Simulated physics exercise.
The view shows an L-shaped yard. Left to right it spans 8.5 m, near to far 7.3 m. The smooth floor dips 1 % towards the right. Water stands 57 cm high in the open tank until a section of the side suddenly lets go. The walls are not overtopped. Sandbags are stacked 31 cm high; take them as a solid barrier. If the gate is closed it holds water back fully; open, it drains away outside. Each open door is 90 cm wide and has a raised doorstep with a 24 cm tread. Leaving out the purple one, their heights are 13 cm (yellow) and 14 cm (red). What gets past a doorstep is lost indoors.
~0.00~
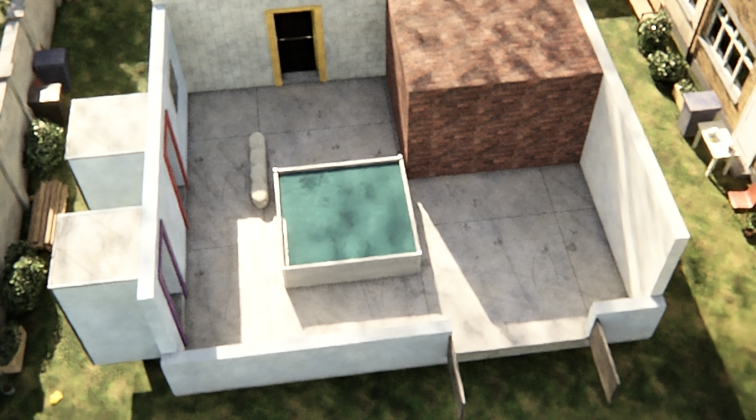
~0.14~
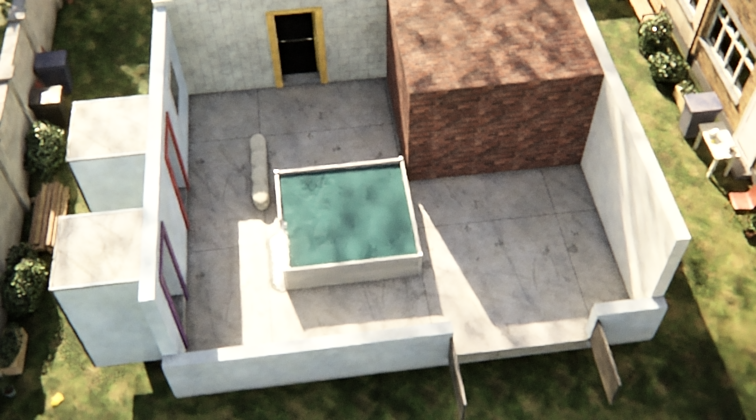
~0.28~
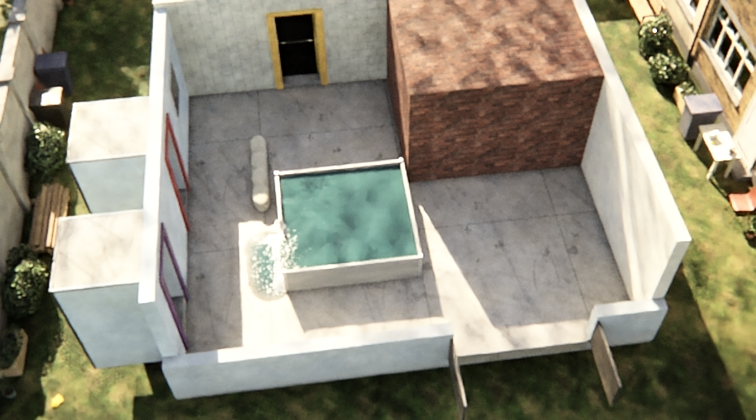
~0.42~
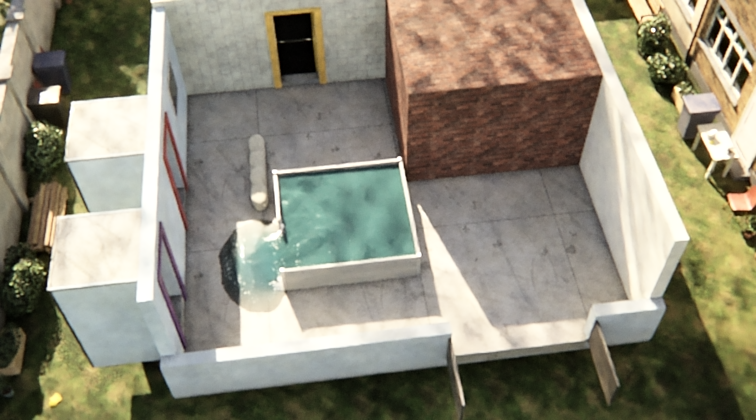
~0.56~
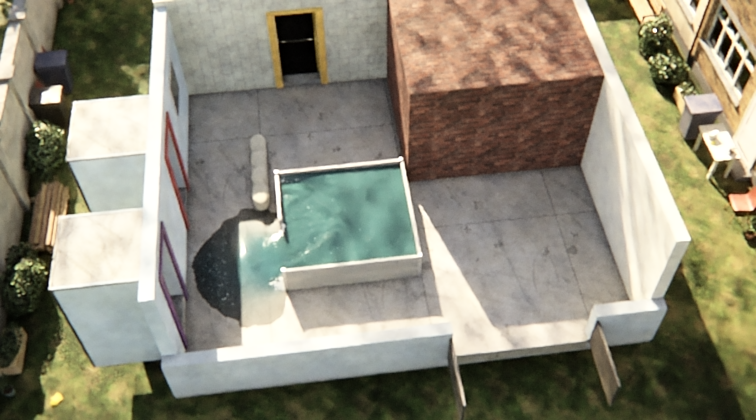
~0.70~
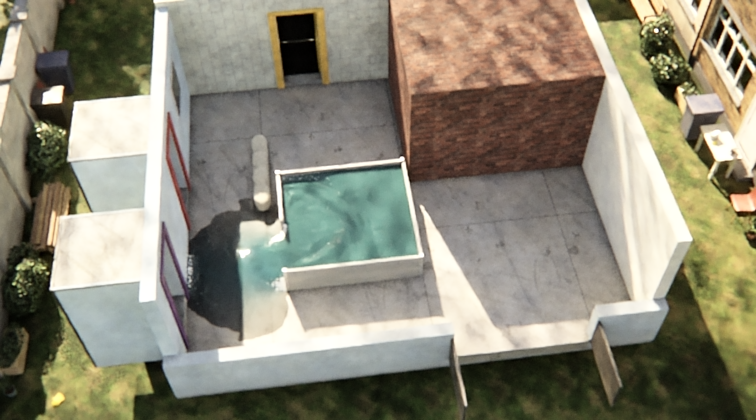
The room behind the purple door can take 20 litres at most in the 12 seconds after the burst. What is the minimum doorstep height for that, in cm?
At least 24.5 cm or so.
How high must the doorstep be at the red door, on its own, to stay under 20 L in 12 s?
About 9.0 cm at red.
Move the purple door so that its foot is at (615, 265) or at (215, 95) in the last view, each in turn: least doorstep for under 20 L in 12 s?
About 10.0 and 13.5 cm.
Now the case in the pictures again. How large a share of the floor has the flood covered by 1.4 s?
Some 15 per cent of it.
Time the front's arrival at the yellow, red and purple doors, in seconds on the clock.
Arrival: Yellow 4.0 s, red 1.1 s, purple 0.8 s.
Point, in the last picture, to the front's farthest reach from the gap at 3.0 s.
Around (191, 97).
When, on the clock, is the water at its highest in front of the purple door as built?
Around 1.8 s.
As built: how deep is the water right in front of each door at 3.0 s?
Depths in cm: Yellow 0, red 14, purple 29.
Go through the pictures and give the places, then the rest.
In the first frame, the open tank at (345, 213) is whole and still, 57 cm deep; the purple door at (174, 290) is dry.
In the second frame, the gap is at (285, 256), the front 0.3 m out at (274, 282); the back of the open tank holds 57 cm.
In the third frame, the front is at (248, 253), 0.8 m from the gap at (286, 259); 0.9 m2 of floor is wet, 57 cm left at the back.
In the fourth frame, water pours out at (284, 258) and has run 1.2 m, to (226, 277); about 8 cm deep outside, 57 cm at the back.
In the fifth frame, water pours out at (285, 258) and has run 1.8 m, to (196, 267); about 6 cm deep outside, 57 cm at the back.
In the sixth frame, the gap is at (287, 258), the front 2.0 m out at (188, 302); the back of the open tank holds 57 cm; the purple door at (176, 293), 2.3 m from the gap, is still 0.3 m from the nearest water.
After 1.4 s water covers 15 % of the floor, deepest (34 cm) near (197, 283); 26 cm at the purple door, 0 litres in over its 24 cm doorstep.
After 3.0 s water covers 30 % of the floor, deepest (35 cm) near (187, 366); 29 cm at the purple door, 14 litres in over its 24 cm doorstep.
After 12.0 s water covers 95 % of the floor, deepest (14 cm) near (399, 172); 9 cm at the purple door, 21 litres in over its 24 cm doorstep.
At the purple door as built, the water arrived by 0.9 s and peaked near 29 cm at 1.8 s.
Run again over the same 12 s with other heights there, 47 litres in over 21 cm, 4 litres over 28 cm. The limit of 20 litres is kept from about 24.5 cm up.
